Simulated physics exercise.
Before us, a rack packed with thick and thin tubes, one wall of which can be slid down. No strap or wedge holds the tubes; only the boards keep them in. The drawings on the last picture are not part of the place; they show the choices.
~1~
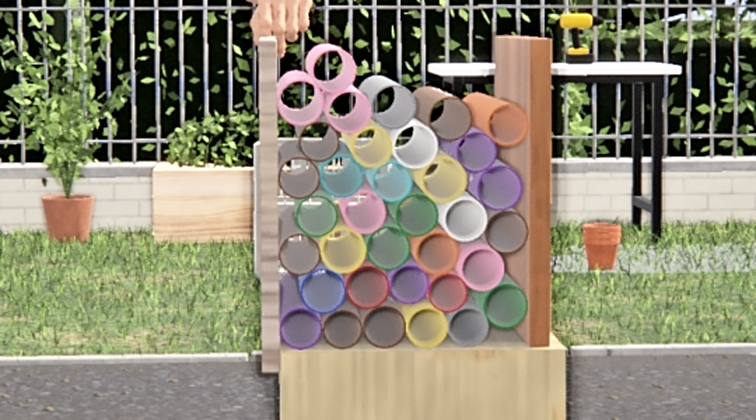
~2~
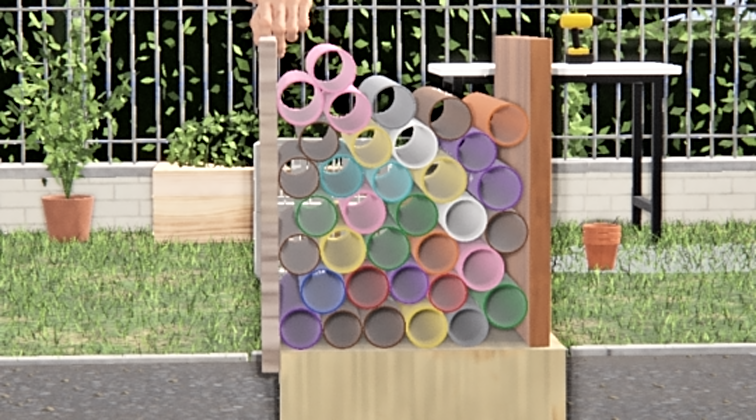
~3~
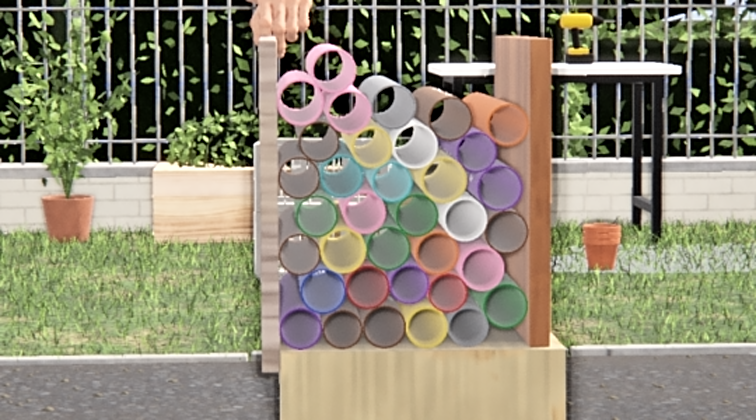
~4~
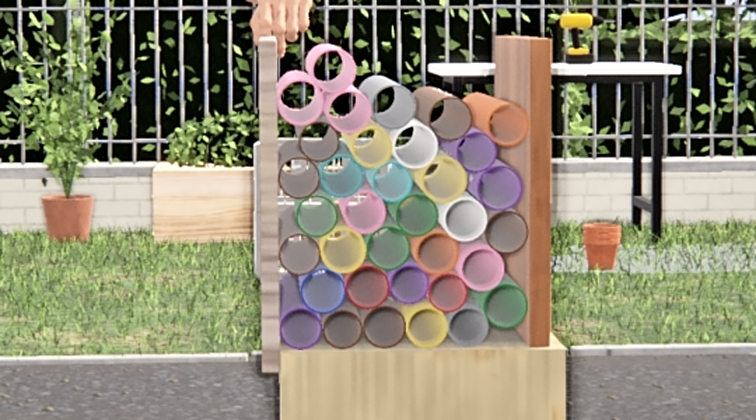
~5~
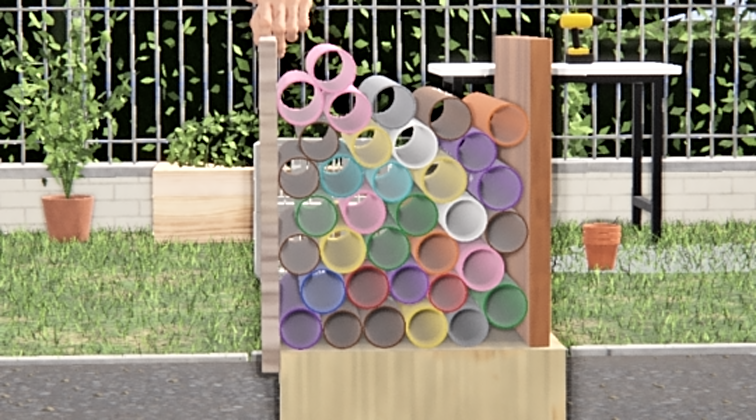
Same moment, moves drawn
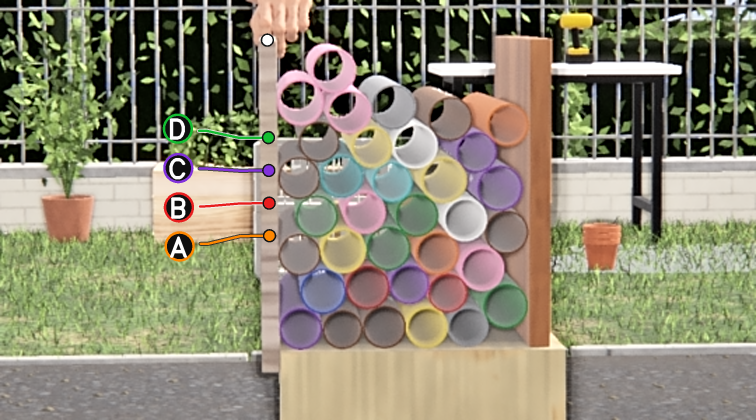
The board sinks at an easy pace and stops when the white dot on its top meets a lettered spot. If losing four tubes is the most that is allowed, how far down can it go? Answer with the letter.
The answer is mark B.
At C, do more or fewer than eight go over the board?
It loses fewer than eight.
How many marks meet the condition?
Three of the four.
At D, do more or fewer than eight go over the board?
Fewer than eight.
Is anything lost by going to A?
At A: Yes.
On the copy, A at (269, 236); B at (269, 203); C at (269, 171); D at (268, 137); the white dot at (267, 40).
On B. First, top of the board (278, 123).
Then, top of the board (278, 203).
Finally, top of the board (278, 203), three out over the board.
By contrast, A five out over the board; C two out over the board; D none out over the board.
